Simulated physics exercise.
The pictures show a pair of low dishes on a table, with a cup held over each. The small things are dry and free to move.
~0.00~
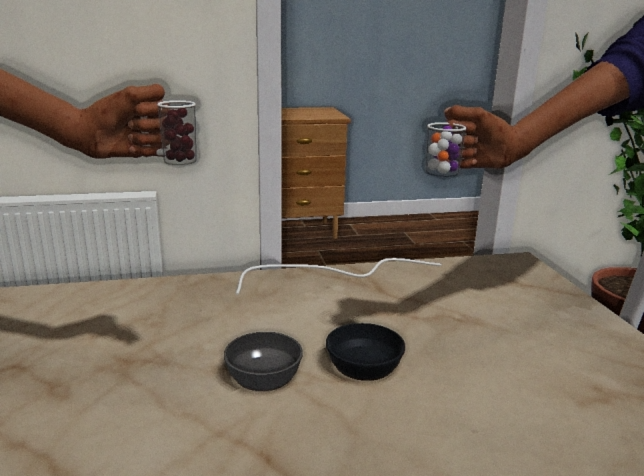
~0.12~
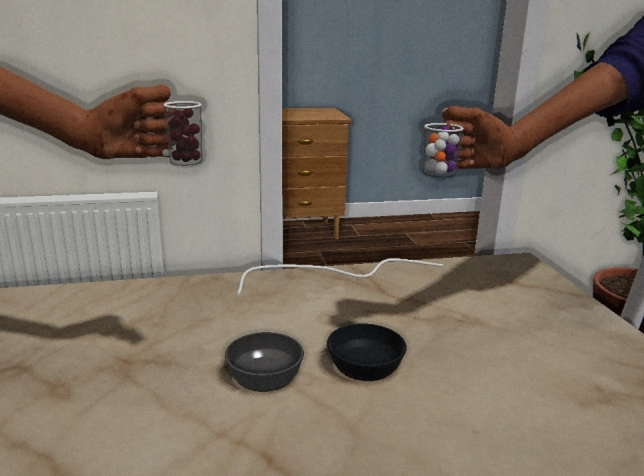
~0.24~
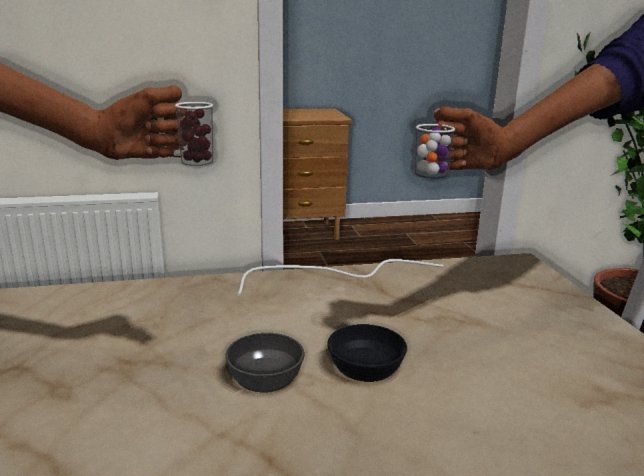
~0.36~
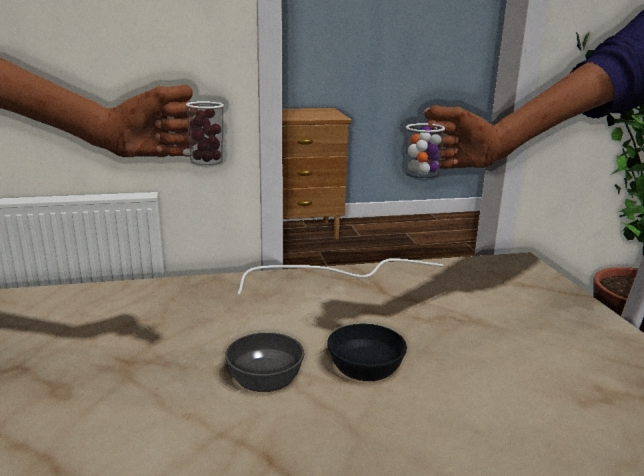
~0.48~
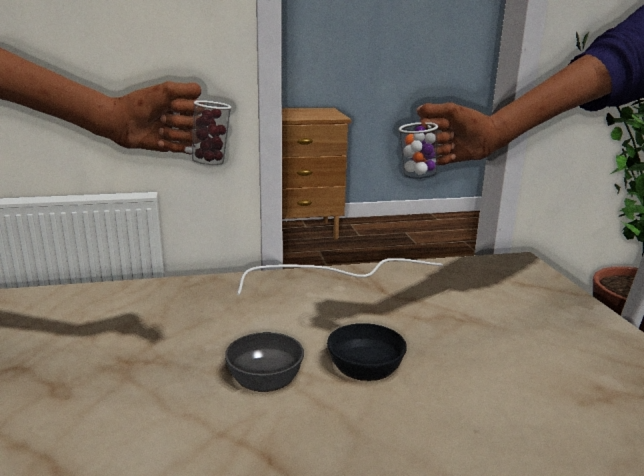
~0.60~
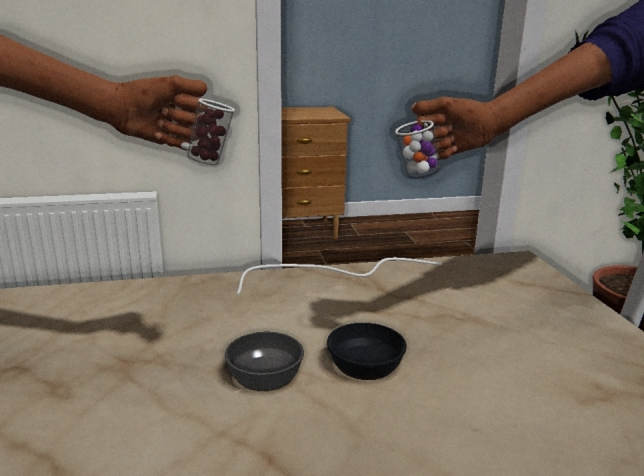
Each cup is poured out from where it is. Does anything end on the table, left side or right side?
On the left the dish loses some pieces, on the right it loses some pieces.
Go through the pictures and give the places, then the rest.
The first frame shows left dish (268, 376), empty; left cup (179, 133), holding dried cherries, high above its dish; right dish (377, 367), empty; right cup (444, 150), holding gumballs, high above its dish.
The second frame shows left cup (185, 134), upright; right cup (441, 151), upright.
The third frame shows left cup (196, 134), upright; right cup (433, 151), upright.
The fourth frame shows left cup (206, 134), upright; right cup (424, 151), upright.
The fifth frame shows left cup (210, 133), tipped 8°; right cup (419, 151), tipped 8°.
The sixth frame shows left dish (270, 376); left cup (210, 133), tipped 17°; right dish (378, 366); right cup (419, 150), tipped 17°.
By 1.21 s, left, every one still in the cup; right, every one still in the cup.
By 1.74 s, left, every one still in the cup; right, roughly two thirds still in the cup, roughly a third in the air.
By 2.20 s, left, roughly a quarter in the dish, about a tenth outside the dish, roughly two thirds in the air; right, roughly a third in the dish, about a tenth outside the dish, roughly half in the air.
When it is over (3.1 s), left, roughly half in the dish, roughly half outside the dish; right, roughly a third in the dish, roughly two thirds outside the dish.
